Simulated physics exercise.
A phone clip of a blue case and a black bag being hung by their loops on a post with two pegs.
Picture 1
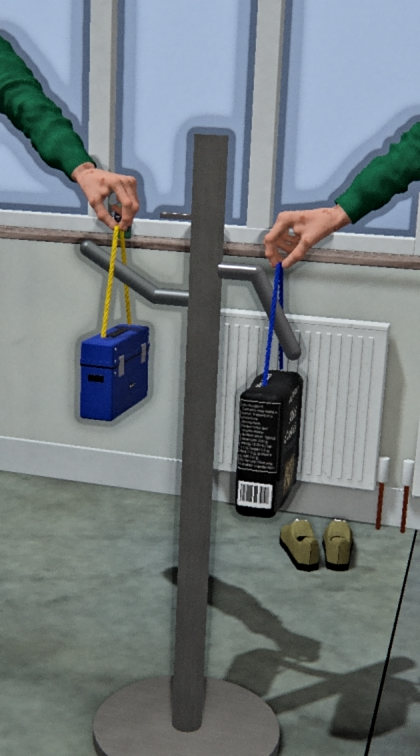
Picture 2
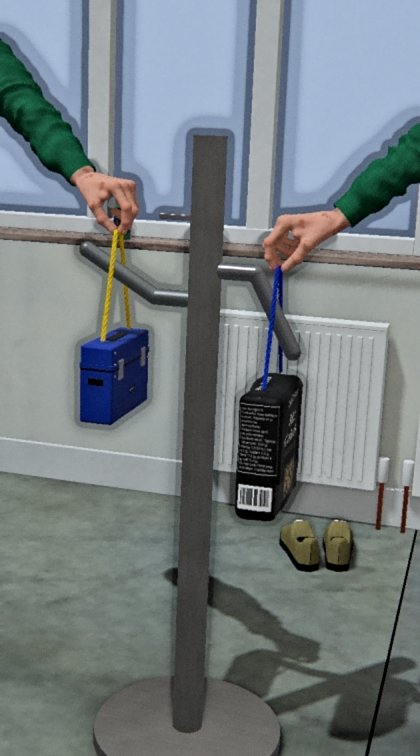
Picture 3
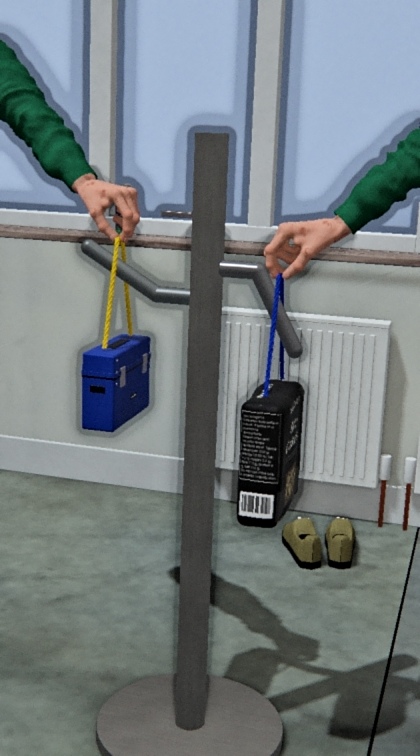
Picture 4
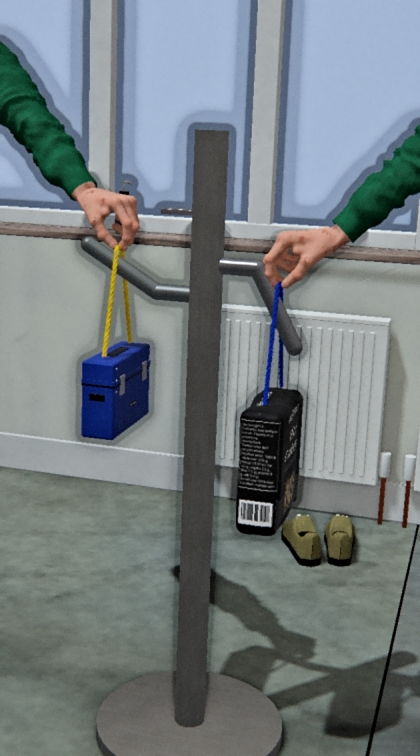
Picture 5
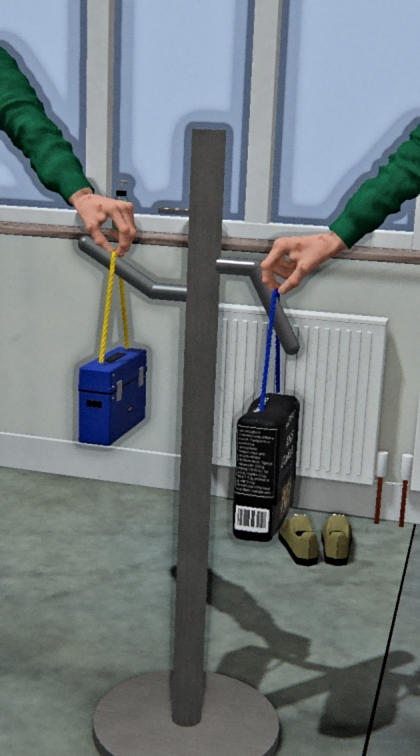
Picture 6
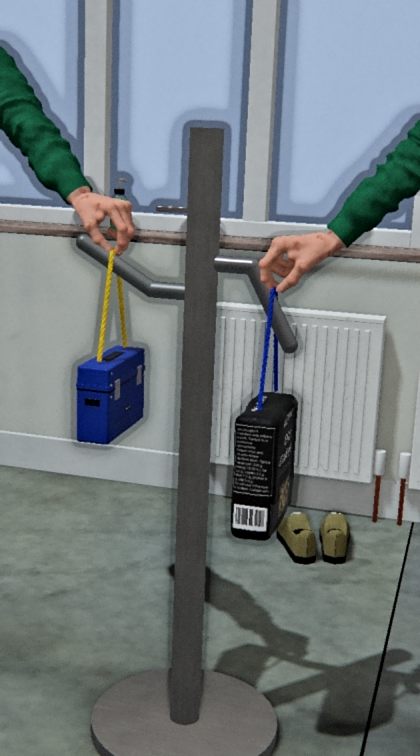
Two hands in green sleeves lower a blue case and a black bag slightly beside a grey post, seen from the front in a room with windows, a pale wall and a radiator. The case hangs from a yellow loop at left, the bag from a blue loop at right, near olive shoes on the grey floor. Both loads sink slowly together, still held, while the view shifts very slightly.
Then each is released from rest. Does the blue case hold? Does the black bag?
The blue case remains on its peg, the black bag slips off its peg.
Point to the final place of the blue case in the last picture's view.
Near (184, 422).
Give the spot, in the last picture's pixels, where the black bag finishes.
Close to (249, 686).
Then, 0.28 s past the final frame, blue case on its peg near (130, 408); black bag falling near (258, 574).
Then, 0.58 s past the final frame, blue case on its peg near (189, 419); black bag on the floor near (245, 684).
Then, 1.10 s past the final frame, blue case on its peg near (131, 415); black bag on the floor near (249, 686).
When it is over, blue case on its peg near (184, 422); black bag on the floor near (249, 686). The blue case stays hanging and the black bag drops to the floor.
